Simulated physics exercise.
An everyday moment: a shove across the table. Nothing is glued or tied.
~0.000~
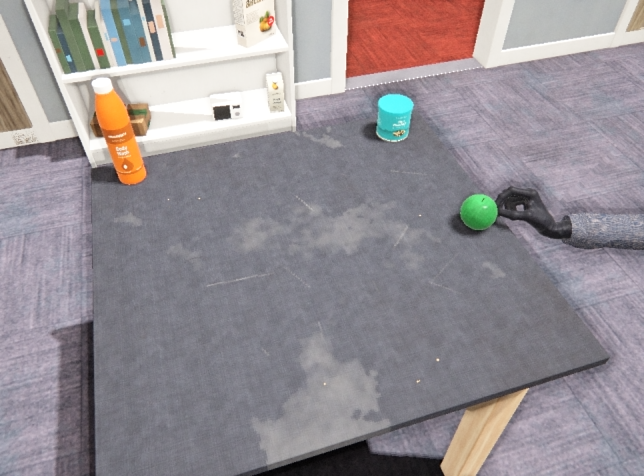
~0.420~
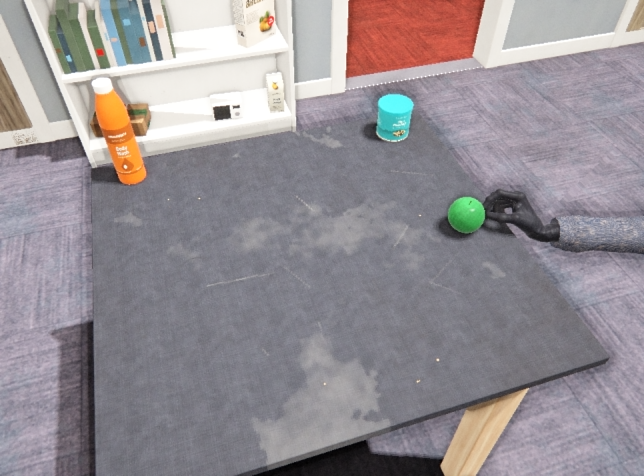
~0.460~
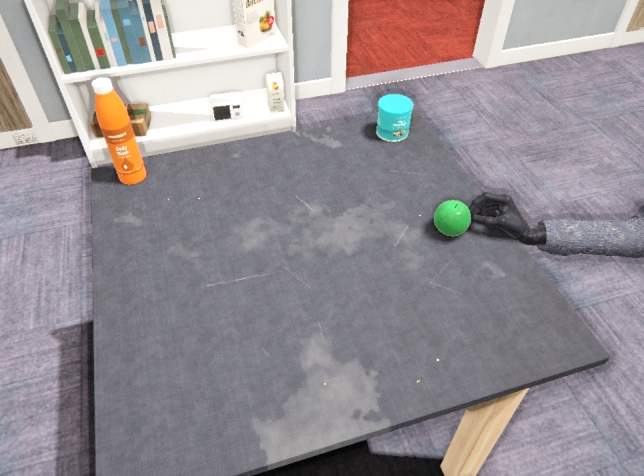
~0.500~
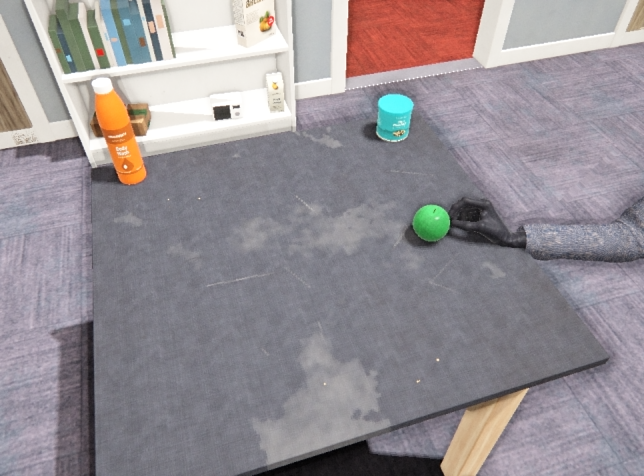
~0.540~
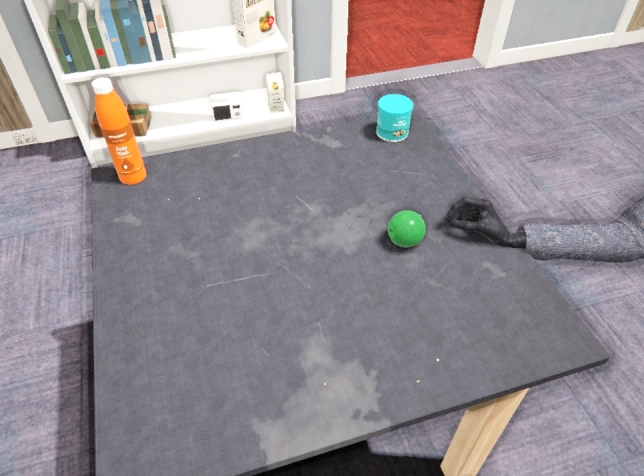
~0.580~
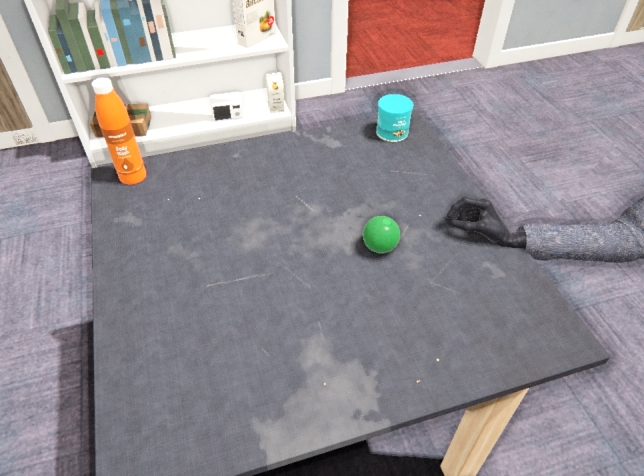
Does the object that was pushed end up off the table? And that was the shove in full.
It quits the table.
After 0.88 s, green apple shifted well along near (183, 280).
After 1.28 s, green apple now off the table.
In the end (1.6 s), off the table, green apple.
